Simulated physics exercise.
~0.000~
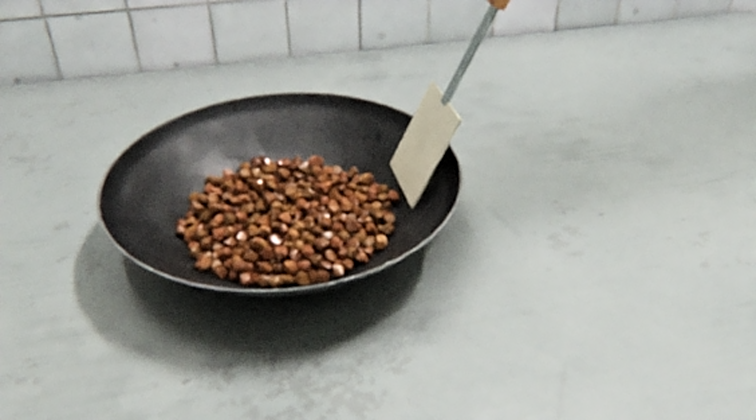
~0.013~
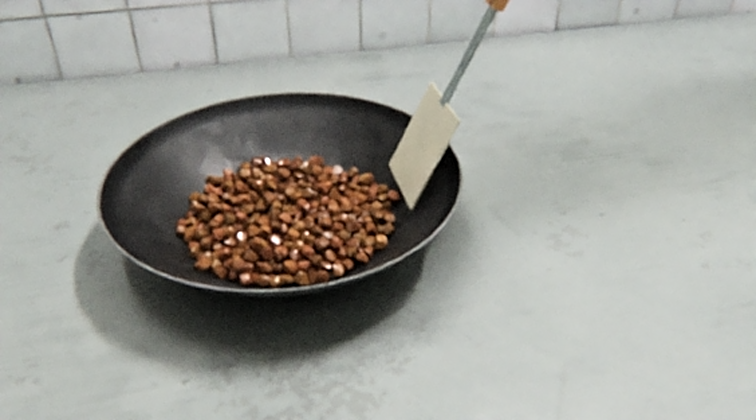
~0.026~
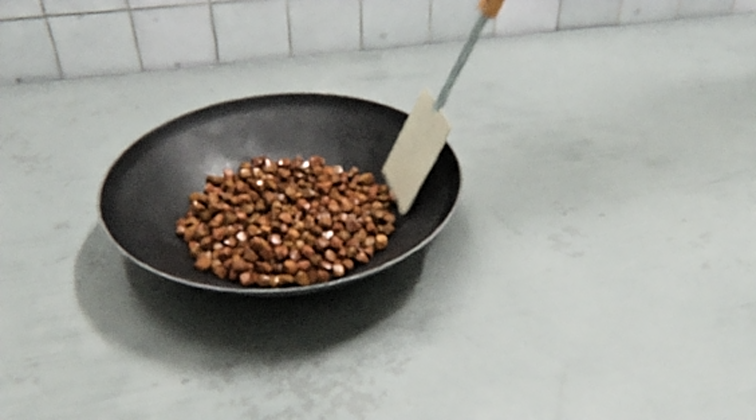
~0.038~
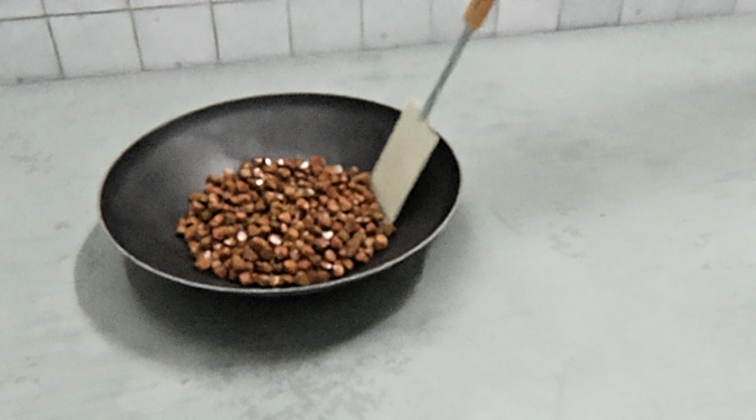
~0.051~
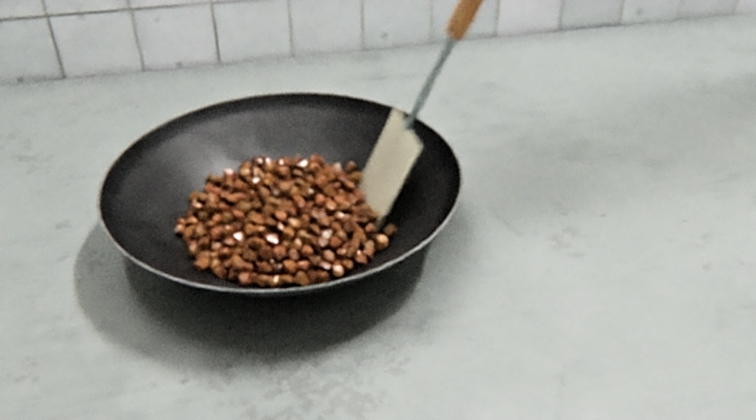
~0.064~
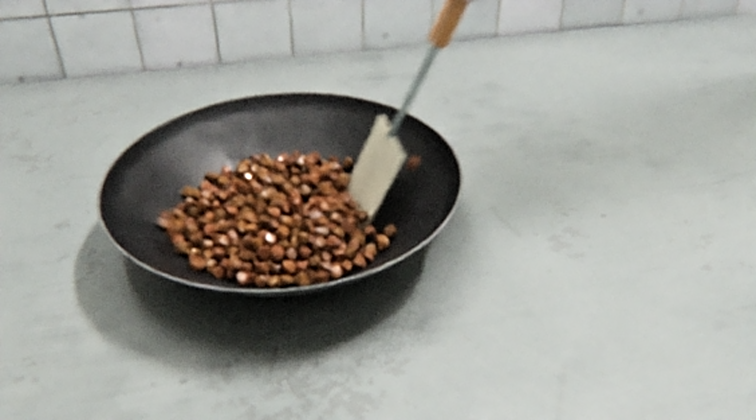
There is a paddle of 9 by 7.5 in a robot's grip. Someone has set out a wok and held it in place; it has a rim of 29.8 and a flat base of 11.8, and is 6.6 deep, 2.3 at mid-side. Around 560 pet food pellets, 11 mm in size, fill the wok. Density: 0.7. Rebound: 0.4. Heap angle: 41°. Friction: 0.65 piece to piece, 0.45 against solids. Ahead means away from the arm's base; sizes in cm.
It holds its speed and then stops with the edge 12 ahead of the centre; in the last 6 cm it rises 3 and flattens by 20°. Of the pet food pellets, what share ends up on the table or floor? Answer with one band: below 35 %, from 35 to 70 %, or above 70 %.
From 35 to 70 %.
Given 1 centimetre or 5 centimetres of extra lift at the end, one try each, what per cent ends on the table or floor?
I'd put it near 50 in a hundred, then near 45 in a hundred.
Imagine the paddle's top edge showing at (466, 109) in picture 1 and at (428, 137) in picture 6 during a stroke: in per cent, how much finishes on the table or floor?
Roughly 40 percent ends up there.
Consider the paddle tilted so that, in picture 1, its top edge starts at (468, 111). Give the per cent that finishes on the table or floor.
Spill: Approx. 45 per cent.
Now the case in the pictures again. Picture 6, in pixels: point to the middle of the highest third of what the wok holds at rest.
Pixel estimate: About (233, 221).
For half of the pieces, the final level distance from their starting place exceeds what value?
9 cm.
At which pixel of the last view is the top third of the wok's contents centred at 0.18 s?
Around (165, 195).
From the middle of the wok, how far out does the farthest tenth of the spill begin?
55 cm.
After 0.12 s, sloping 65°, highest piece 11 above the table; 560 in the wok, 1 on the blade or in flight.
After 0.18 s, sloping 62°, highest piece 14 above the table; 552 in the wok, 9 on the blade or in flight.
After 0.41 s, sloping 45°, highest piece 16 above the table; 303 in the wok, 82 on the table or floor, 176 on the blade or in flight.
After 1.46 s, sloping 45°, highest piece 7 above the table; 303 in the wok, 258 on the table or floor.
At rest, 303 in the wok, 258 on the table or floor. That is 46 % on the table or floor.
